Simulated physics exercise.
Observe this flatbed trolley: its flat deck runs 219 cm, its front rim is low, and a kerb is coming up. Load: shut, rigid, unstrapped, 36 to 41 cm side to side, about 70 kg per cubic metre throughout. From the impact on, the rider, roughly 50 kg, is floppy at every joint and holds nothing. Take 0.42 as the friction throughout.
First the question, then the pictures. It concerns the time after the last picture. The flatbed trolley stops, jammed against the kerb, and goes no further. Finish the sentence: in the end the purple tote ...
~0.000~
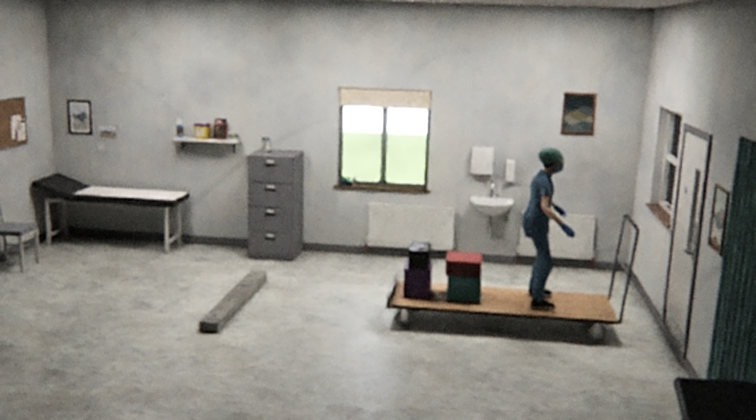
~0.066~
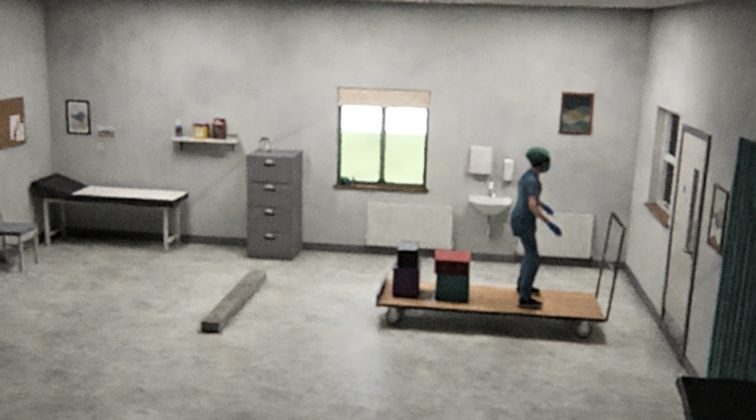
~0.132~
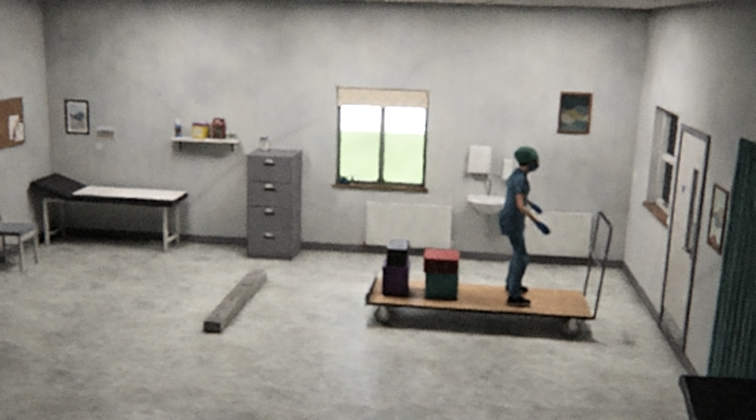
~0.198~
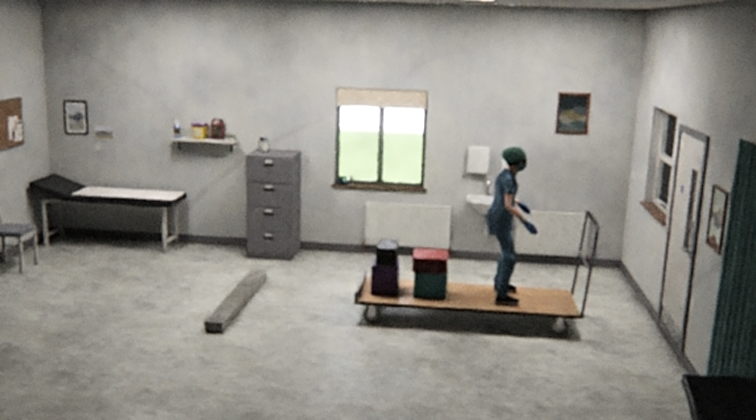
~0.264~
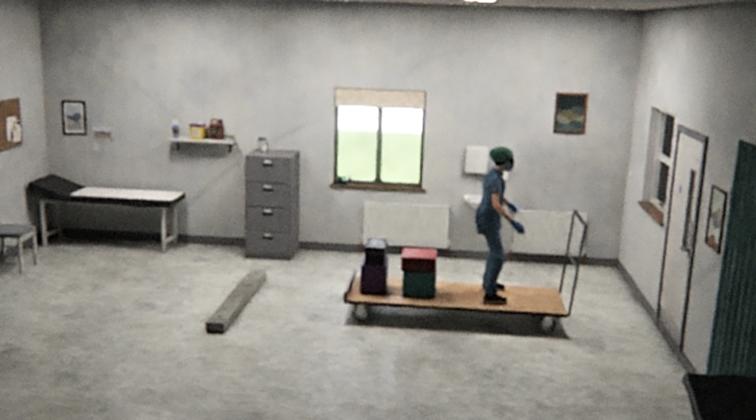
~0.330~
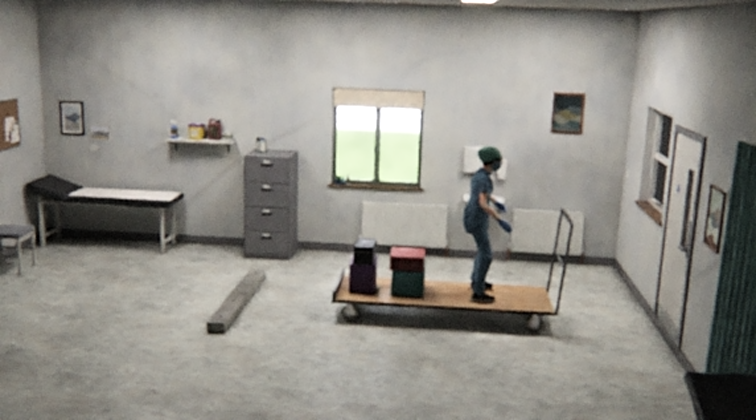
In the end the purple tote is left on the deck.
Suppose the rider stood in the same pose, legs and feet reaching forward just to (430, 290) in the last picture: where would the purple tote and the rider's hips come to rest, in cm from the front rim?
Purple 20 behind, hips 30 behind.
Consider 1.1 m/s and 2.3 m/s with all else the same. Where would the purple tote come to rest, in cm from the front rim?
Try 1: 20 cm behind rim; try 2: 60 cm past rim.
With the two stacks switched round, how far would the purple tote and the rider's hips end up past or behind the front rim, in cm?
Then purple 50 behind, hips 80 behind.
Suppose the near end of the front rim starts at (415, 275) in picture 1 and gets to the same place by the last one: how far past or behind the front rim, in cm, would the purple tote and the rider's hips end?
So the purple one ends up 190 cm ahead of the front rim, while the hips settle 40 cm behind it.
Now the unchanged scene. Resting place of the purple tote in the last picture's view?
Roughly at (255, 268).
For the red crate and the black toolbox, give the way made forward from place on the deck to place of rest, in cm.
Roughly red 30 cm, black 90 cm.
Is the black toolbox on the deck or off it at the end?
End result - black: Goes over.
After 0.93 s the deck stops.
After 1.48 s the purple tote is 17 cm behind the rim, tilted 0°, near (255, 268) in the last picture's view.
After 1.93 s the purple tote is 17 cm behind the rim, tilted 0°, near (255, 268) in the last picture's view.
When all is still (3.4 s), past the rim, black toolbox; behind it, red crate, purple tote, teal toolbox and the rider's hips.
